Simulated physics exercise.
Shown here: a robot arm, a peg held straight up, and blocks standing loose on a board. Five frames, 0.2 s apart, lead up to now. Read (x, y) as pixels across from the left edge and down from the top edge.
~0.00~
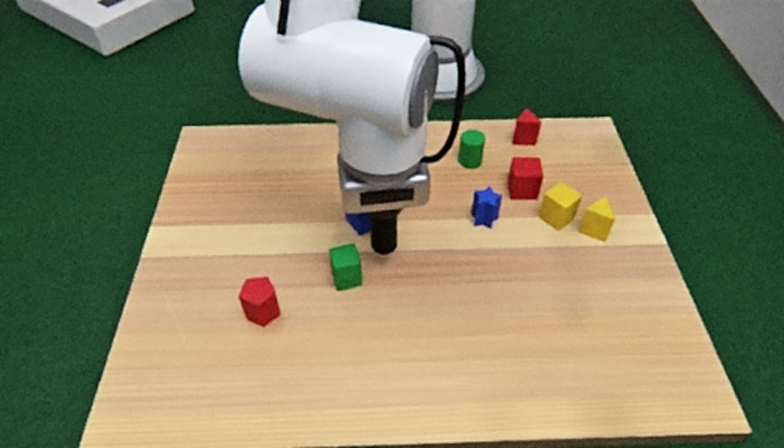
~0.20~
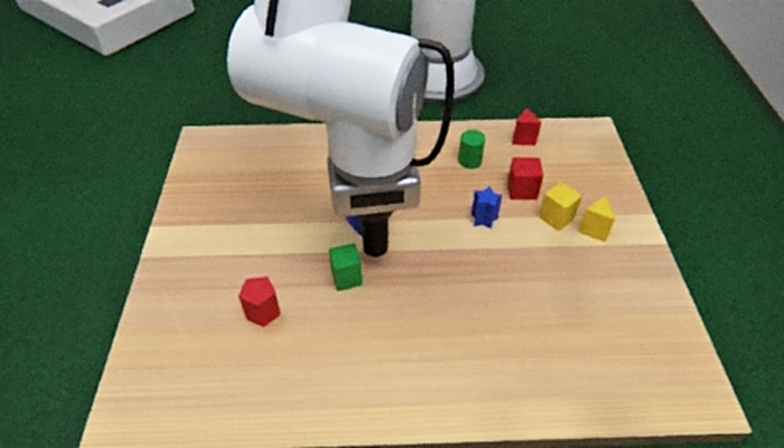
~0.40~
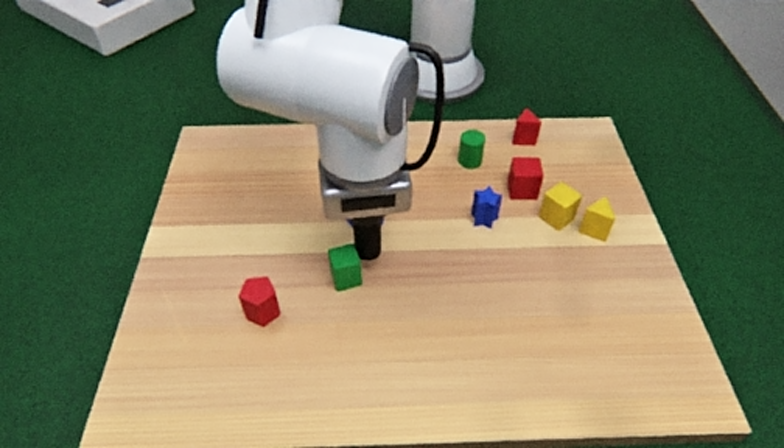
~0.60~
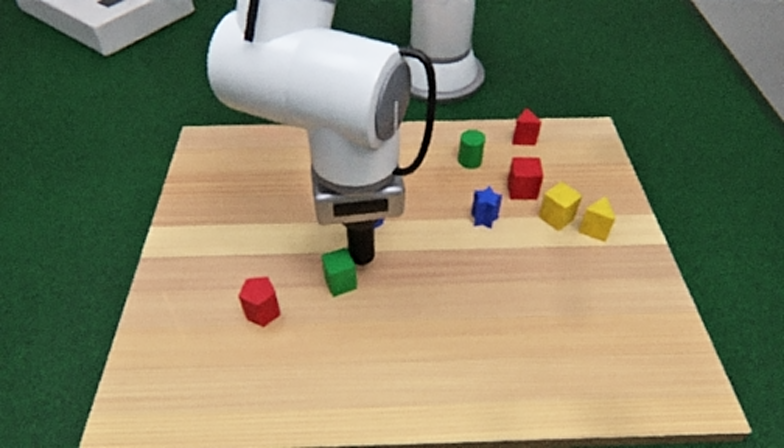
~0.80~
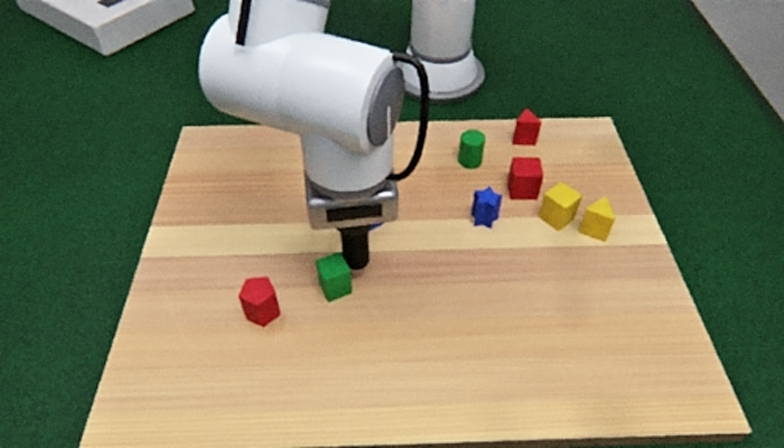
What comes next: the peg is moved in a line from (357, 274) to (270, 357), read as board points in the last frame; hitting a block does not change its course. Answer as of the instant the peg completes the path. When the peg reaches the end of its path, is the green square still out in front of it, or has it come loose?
My prediction: In front.
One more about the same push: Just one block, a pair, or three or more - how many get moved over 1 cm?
That's one.
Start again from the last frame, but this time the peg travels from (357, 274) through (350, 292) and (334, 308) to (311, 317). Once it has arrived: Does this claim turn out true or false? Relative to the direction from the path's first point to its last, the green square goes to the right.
True
The first path, step by step. One third of the way, peg (329, 286); green square (303, 293).
Two thirds of the way, peg (299, 314); green square (270, 322).
At the end, peg (266, 344); red pentagonal block still; green square (235, 352).
